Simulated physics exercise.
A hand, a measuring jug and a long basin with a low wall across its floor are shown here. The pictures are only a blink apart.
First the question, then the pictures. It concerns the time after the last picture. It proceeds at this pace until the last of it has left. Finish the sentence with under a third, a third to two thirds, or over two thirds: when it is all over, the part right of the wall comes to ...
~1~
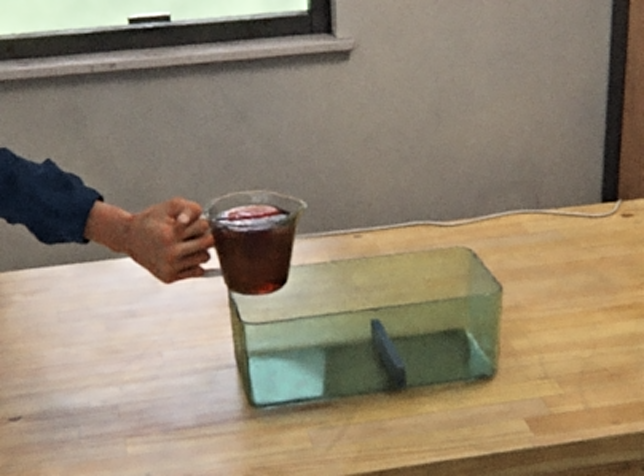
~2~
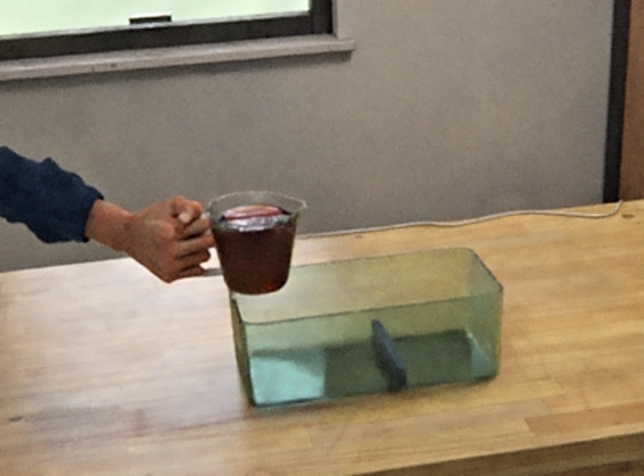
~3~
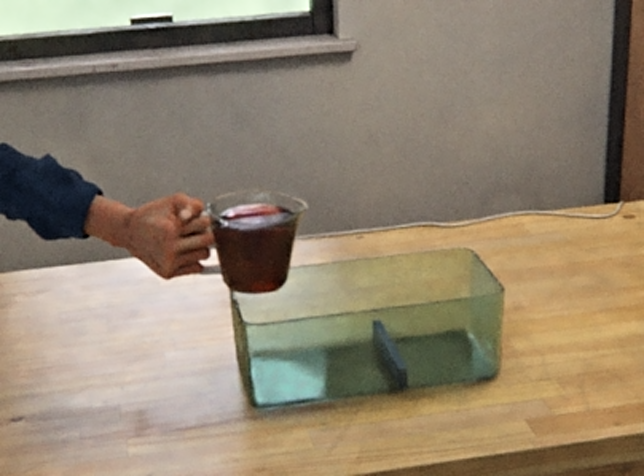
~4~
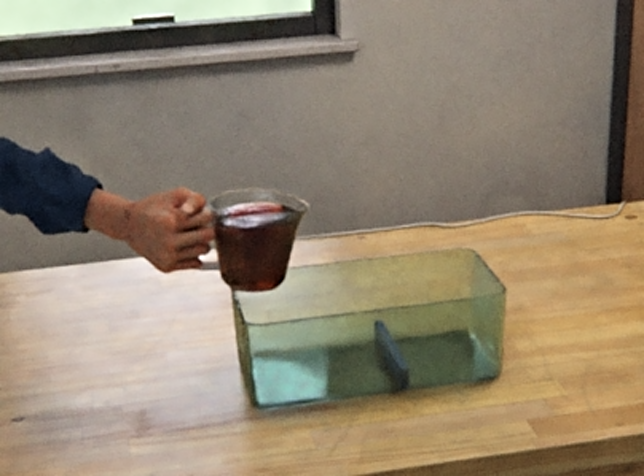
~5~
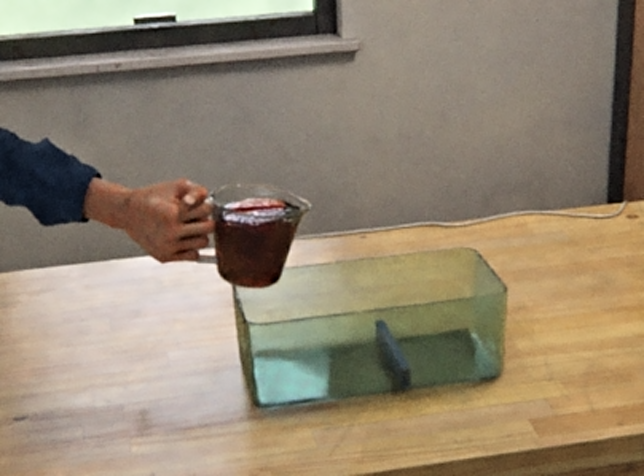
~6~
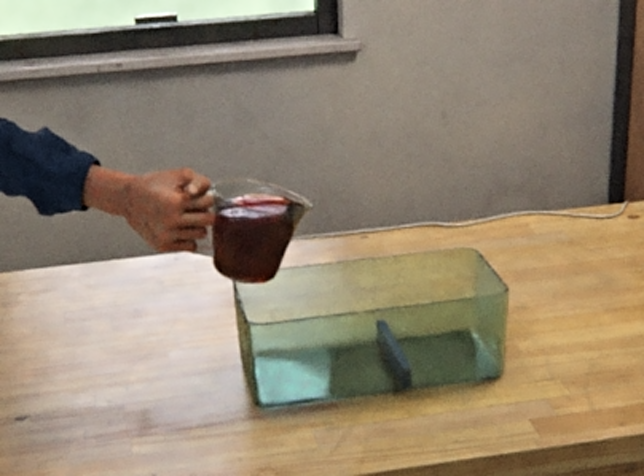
When it is all over, the part right of the wall comes to a third to two thirds.
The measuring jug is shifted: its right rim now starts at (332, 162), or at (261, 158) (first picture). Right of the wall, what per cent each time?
One after the other: 85 %, 10 %.
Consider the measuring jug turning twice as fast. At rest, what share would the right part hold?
Around 65 percent ends up there.
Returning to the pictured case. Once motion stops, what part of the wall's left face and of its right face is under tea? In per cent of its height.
Roughly 30 left of the wall, roughly 60 right of it.
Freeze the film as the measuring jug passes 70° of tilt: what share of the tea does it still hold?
Roughly 65 percent remains at that point.
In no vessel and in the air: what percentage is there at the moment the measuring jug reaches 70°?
That comes to near 25 percent.
A moment on, the measuring jug is tipped part way and 63 per cent is still to pour, 14 is left of the wall and 0 right of it.
Next, the measuring jug is tipped right over and 5 per cent is still to pour, 32 is left of the wall and 48 right of it.
Then the measuring jug is tipped right over and 0 per cent is still to pour, 40 is left of the wall and 58 right of it.
Later the measuring jug is tipped right over and 0 per cent is still to pour, 41 is left of the wall and 57 right of it.
In the end 41 per cent lies left of the wall, 57 right of it and 1 outside.
